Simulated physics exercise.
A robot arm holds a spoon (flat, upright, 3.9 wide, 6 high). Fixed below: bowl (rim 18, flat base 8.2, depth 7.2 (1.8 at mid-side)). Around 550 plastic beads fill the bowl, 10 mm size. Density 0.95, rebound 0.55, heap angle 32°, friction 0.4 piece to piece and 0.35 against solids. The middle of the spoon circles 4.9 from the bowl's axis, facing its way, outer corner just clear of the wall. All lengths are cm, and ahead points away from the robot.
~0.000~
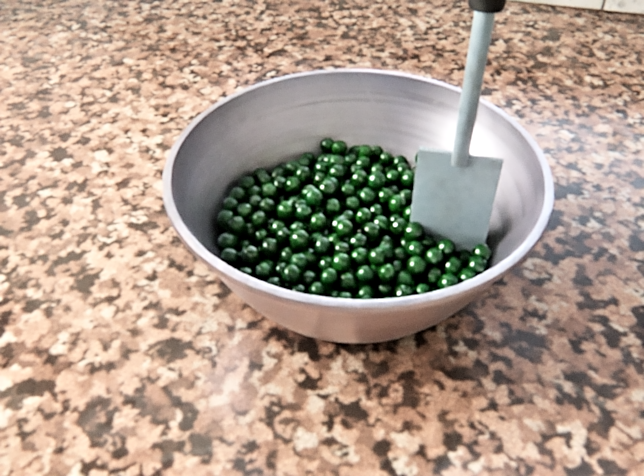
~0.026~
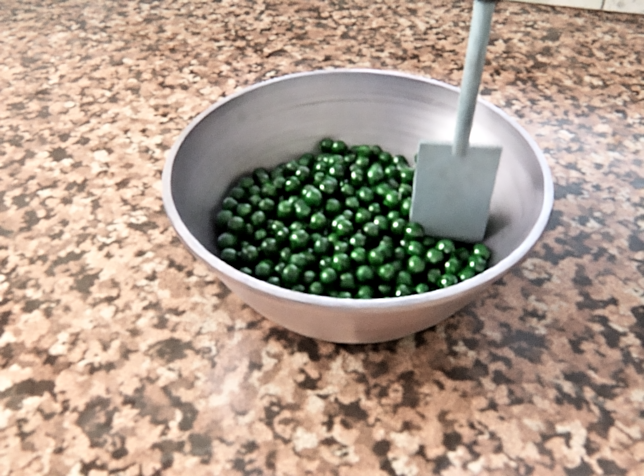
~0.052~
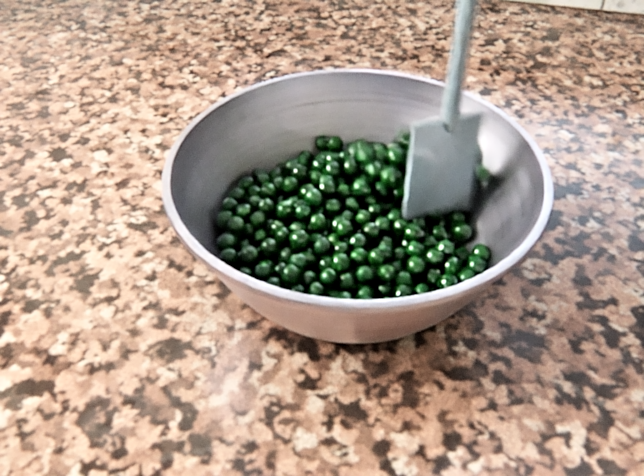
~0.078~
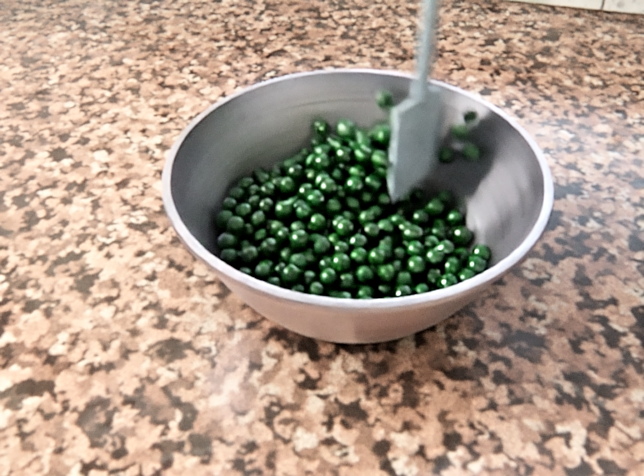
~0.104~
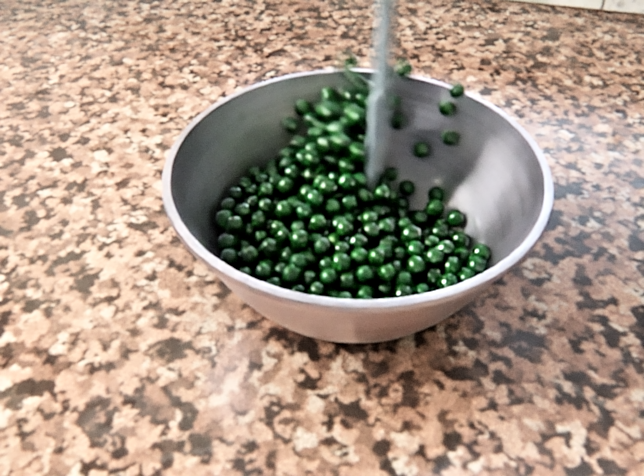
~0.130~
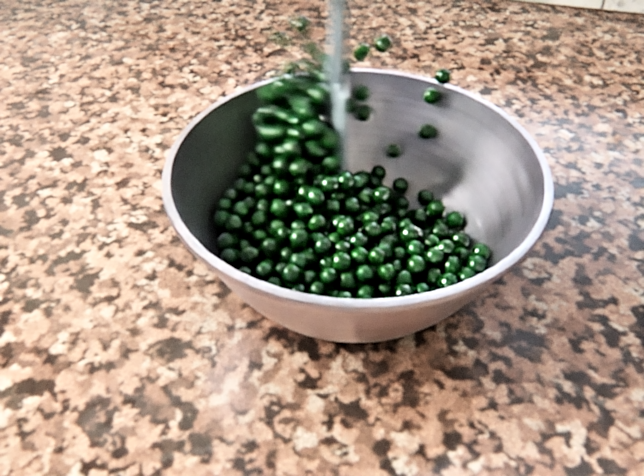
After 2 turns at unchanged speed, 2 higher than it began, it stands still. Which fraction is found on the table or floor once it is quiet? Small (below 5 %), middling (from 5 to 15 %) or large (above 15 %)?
Answer: Large; above 15 % of the plastic beads finish on the table or floor.
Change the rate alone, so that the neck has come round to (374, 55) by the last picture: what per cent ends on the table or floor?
Some 15 per cent.
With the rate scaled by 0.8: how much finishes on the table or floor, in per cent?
Some 15 per cent.
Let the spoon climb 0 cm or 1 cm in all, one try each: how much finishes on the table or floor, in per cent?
Some 45 and 30 per cent.
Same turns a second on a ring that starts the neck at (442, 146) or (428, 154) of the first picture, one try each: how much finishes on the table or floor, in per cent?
Some 30 and 20 per cent.
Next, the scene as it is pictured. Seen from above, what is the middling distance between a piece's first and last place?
Some 3 cm.
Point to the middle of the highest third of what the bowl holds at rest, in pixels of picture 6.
At about (347, 214).
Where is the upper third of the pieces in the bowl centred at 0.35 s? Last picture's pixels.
Around (438, 227).
After 0.35 s, 349° round, highest piece 13 above the table; 458 in the bowl, 37 on the table or floor, 58 in flight or on the tool.
After 0.58 s, 222° round, highest piece 8 above the table; 430 in the bowl, 111 on the table or floor, 12 in flight or on the tool.
After 0.89 s, 0° round, highest piece 4 above the table; 430 in the bowl, 123 on the table or floor.
After 1.59 s, 0° round, highest piece 4 above the table; 430 in the bowl, 123 on the table or floor.
In the end, 430 in the bowl, 123 on the table or floor. That is 22 % on the table or floor.
